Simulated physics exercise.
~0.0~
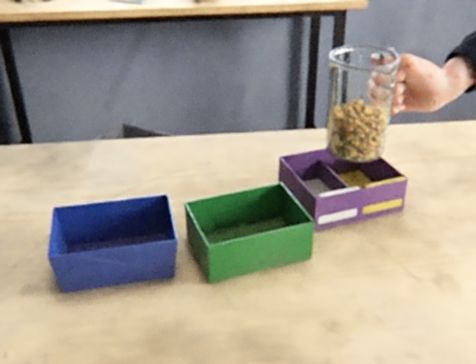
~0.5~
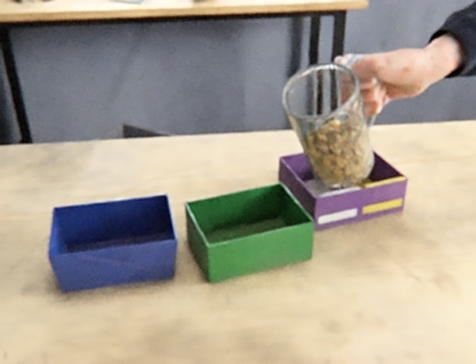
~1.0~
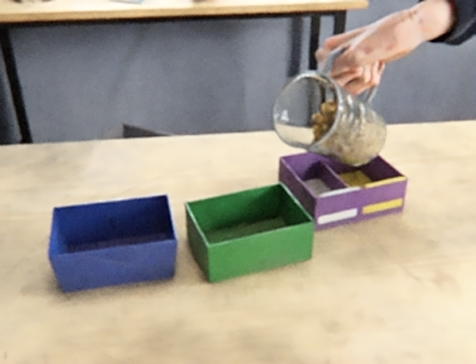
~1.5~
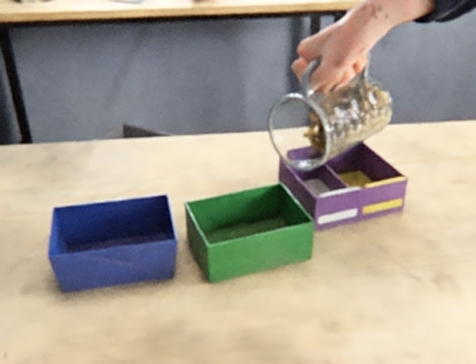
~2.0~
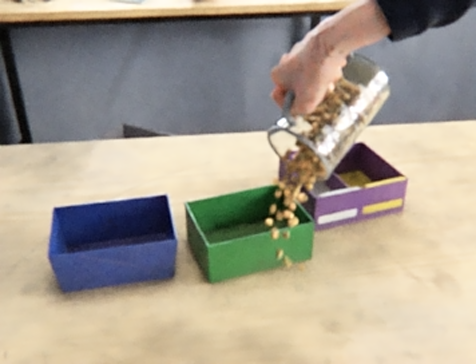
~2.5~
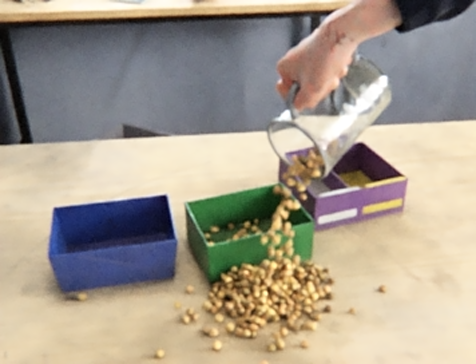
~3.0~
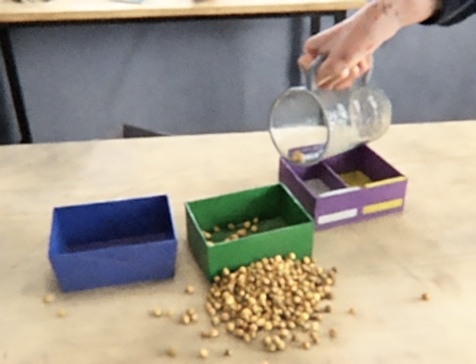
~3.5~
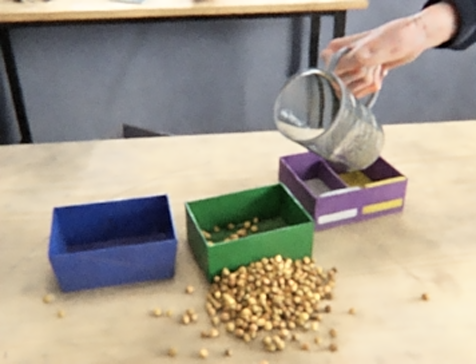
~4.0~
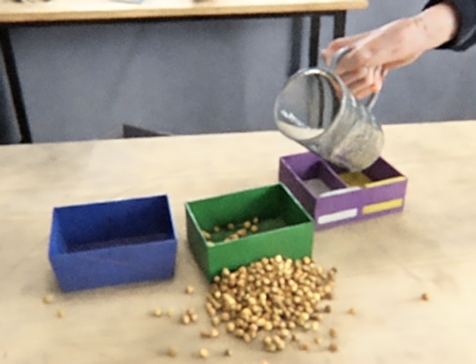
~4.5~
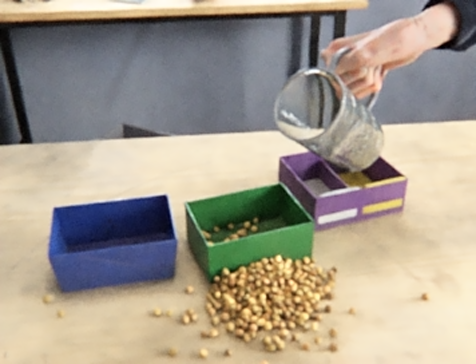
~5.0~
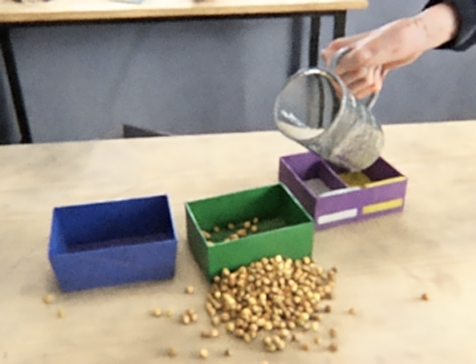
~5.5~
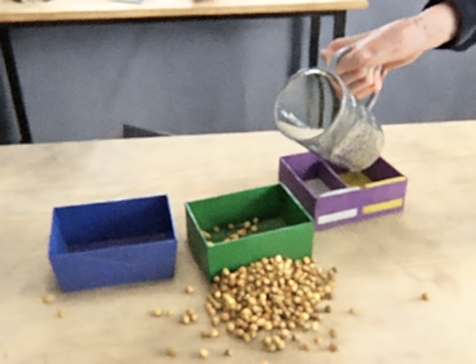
A hand holds a clear glass jug of dried chickpeas above a pale tabletop, seen from the front and slightly above. A blue tin stands at the left, a green tin in the middle, and a purple tin with a white section and a yellow section at the right. The jug tips to the left over the purple tin until the chickpeas pour out, some landing in the green tin and most piling on the table in front of it. Emptied, the jug turns partly back and stays tilted, with the blue and purple tins holding none.
